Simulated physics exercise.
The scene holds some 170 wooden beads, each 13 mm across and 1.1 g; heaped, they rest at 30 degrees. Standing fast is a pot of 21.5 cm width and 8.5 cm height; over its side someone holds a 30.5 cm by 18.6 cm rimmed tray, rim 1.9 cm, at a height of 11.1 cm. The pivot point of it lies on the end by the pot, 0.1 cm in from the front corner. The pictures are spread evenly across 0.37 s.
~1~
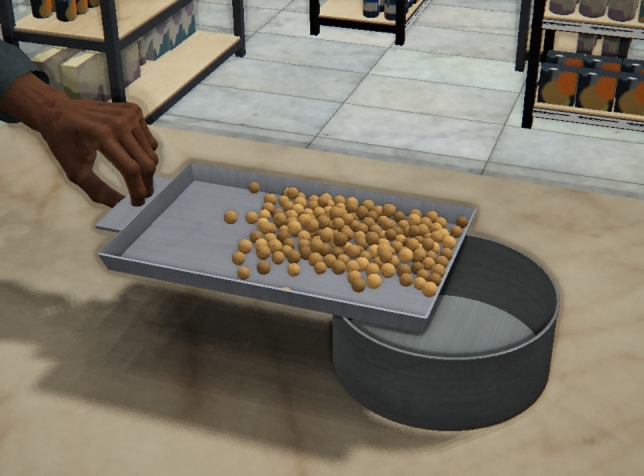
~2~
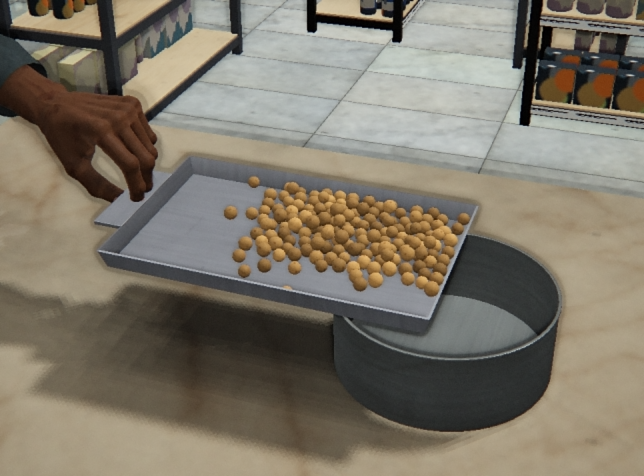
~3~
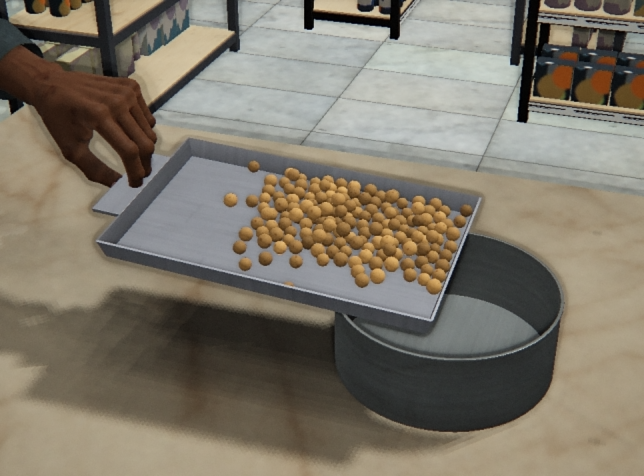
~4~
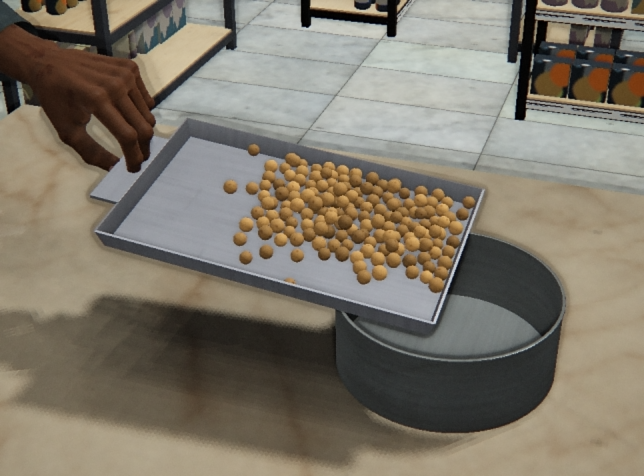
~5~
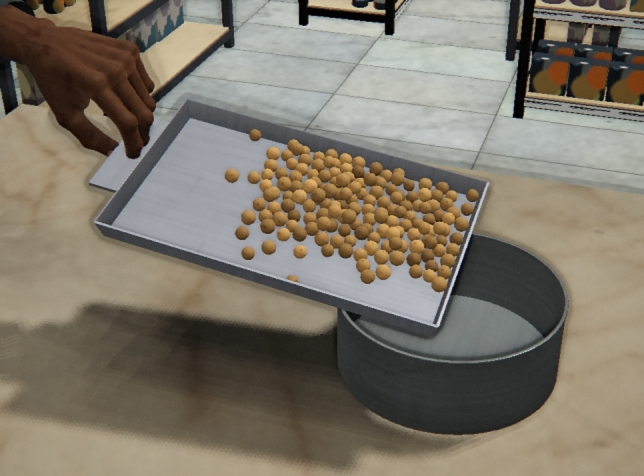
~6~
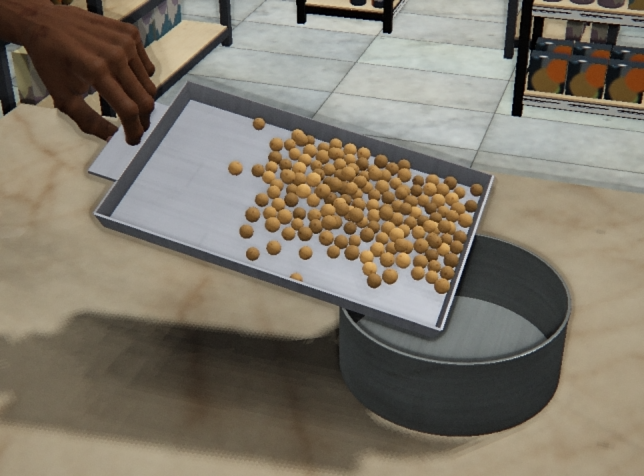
At first, a hand holds the left end of a grey rimmed tray scattered with small tan wooden beads, its right end over a round dark pot on a counter. The hand then raises the left end steadily, and the tray slopes more toward the pot while the beads shift slightly rightward.
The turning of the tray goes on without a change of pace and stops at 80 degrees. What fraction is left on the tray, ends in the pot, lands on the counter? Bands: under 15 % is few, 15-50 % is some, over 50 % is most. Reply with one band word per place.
Left on the tray few, pot few, counter most.
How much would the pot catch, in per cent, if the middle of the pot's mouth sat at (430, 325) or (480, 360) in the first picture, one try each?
Roughly 70 and 90 percent.
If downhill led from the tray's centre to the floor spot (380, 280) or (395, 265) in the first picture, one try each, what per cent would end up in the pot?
That would be close to 45 per cent, then close to 95 per cent.
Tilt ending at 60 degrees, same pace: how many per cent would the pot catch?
0 per cent.
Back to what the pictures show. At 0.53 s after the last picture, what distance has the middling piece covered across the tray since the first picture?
By then it sits near 5 cm from where it began.
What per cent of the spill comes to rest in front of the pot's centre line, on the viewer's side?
Roughly 100 percent of the spill.
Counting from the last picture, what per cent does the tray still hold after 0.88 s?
Around 90 percent.
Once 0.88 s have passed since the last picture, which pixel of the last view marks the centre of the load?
Approximately (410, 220) in the last view.
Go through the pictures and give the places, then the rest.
In the first picture, tray tilt 0 degrees, front corners at (106, 252) and (422, 313); middle of the pieces at (347, 234); pot at (445, 289).
In the second picture, tray tilt 1 degrees, front corners at (106, 249) and (424, 314); middle of the pieces at (348, 231).
In the third picture, tray tilt 5 degrees, front corners at (104, 239) and (427, 315), lowest corner right front; middle of the pieces at (349, 223).
In the fourth picture, tray tilt 9 degrees, front corners at (103, 229) and (430, 317), lowest corner right front; middle of the pieces at (351, 214).
In the fifth picture, tray tilt 13 degrees, front corners at (102, 219) and (433, 320), lowest corner right front; middle of the pieces at (354, 209).
In the sixth picture, tray tilt 18 degrees, front corners at (102, 211) and (437, 323), lowest corner right front; middle of the pieces at (359, 205); pot at (454, 291).
Then, 0.53 s after the last picture, tilt 47 degrees; the tray holds 100 %, the pot 0 %.
Then, 0.88 s after the last picture, tilt 67 degrees; the tray holds 90 %, the pot 0 %.
Then, 1.32 s after the last picture, tilt 80 degrees; the tray holds 40 %, the pot 0 %.
In the end, tray 0 %, pot 0 %, counter 100 %.
